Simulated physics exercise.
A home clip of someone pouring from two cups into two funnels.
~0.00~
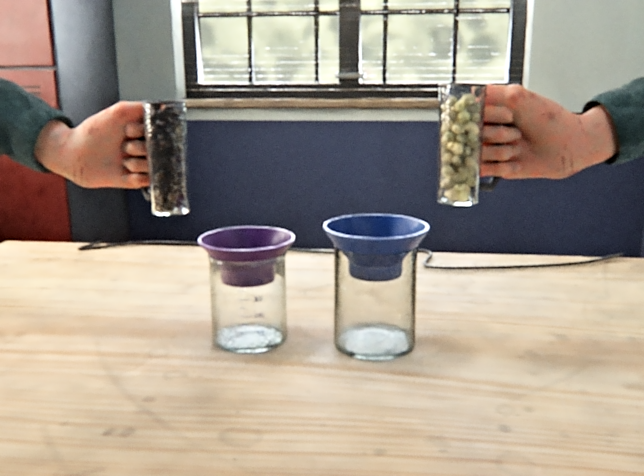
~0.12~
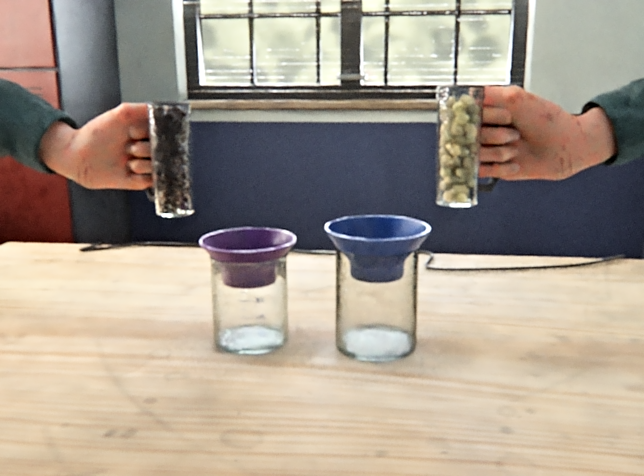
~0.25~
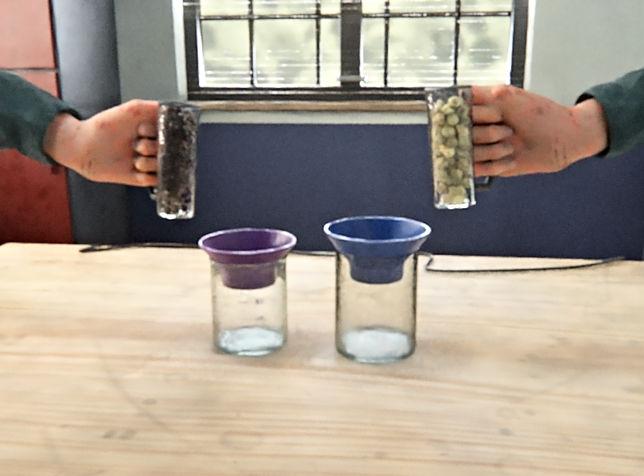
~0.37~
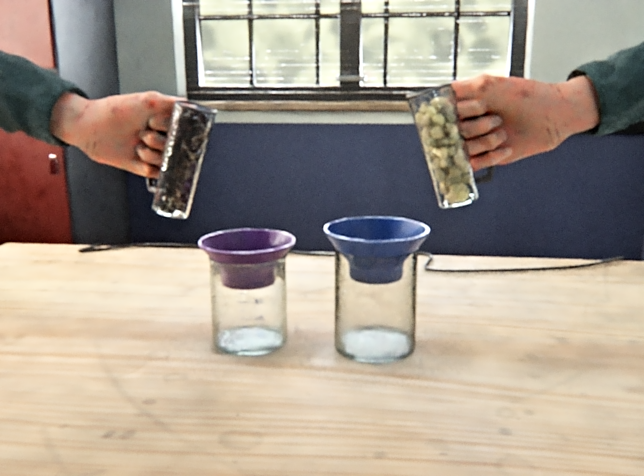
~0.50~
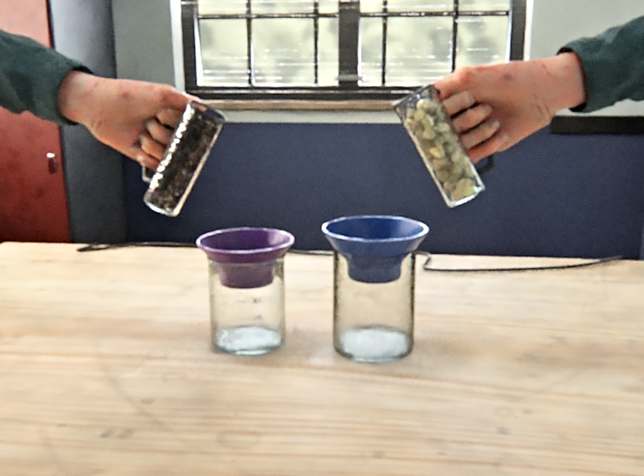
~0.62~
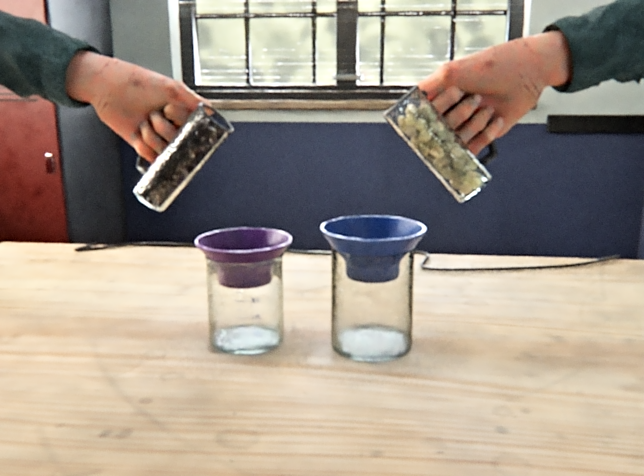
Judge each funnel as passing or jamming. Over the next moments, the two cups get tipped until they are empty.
In the end left: Unobstructed. Right: Unobstructed.
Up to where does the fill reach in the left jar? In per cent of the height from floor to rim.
That works out to roughly 25 per cent.
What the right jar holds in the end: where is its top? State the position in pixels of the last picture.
Around (390, 329).
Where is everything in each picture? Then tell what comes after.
Left funnel at (247, 246), outlet at (248, 279), about 6 pieces wide; left cup at (167, 157), holding chocolate balls; right funnel at (376, 234), outlet at (375, 274), about 5 pieces wide; right cup at (460, 144), holding macadamia nuts, in the first picture.
Left cup at (172, 159), upright; right cup at (459, 145), upright, in the second picture.
Left cup at (178, 160), tipped 5°; right cup at (452, 147), tipped 5°, in the third picture.
Left cup at (183, 160), tipped 17°; right cup at (444, 147), tipped 17°, in the fourth picture.
Left cup at (184, 159), tipped 30°; right cup at (440, 146), tipped 30°, in the fifth picture.
Left funnel at (244, 248), outlet at (245, 280); left cup at (182, 159), tipped 42°; right funnel at (373, 236), outlet at (372, 276); right cup at (438, 145), tipped 42°, in the sixth picture.
Around 0.82 s, left, all still in the cup; right, all still in the cup.
Around 1.07 s, left, nearly all still in the cup, a stray few in or over the funnel; right, all still in the cup.
Around 1.34 s, left, most still in the cup, about a quarter in or over the funnel, a small part down in the jar; right, nearly all still in the cup, a stray few in or over the funnel, a stray few down in the jar.
Finally (2.6 s), left, nearly all down in the jar, a stray few beside the jar; right, all down in the jar.
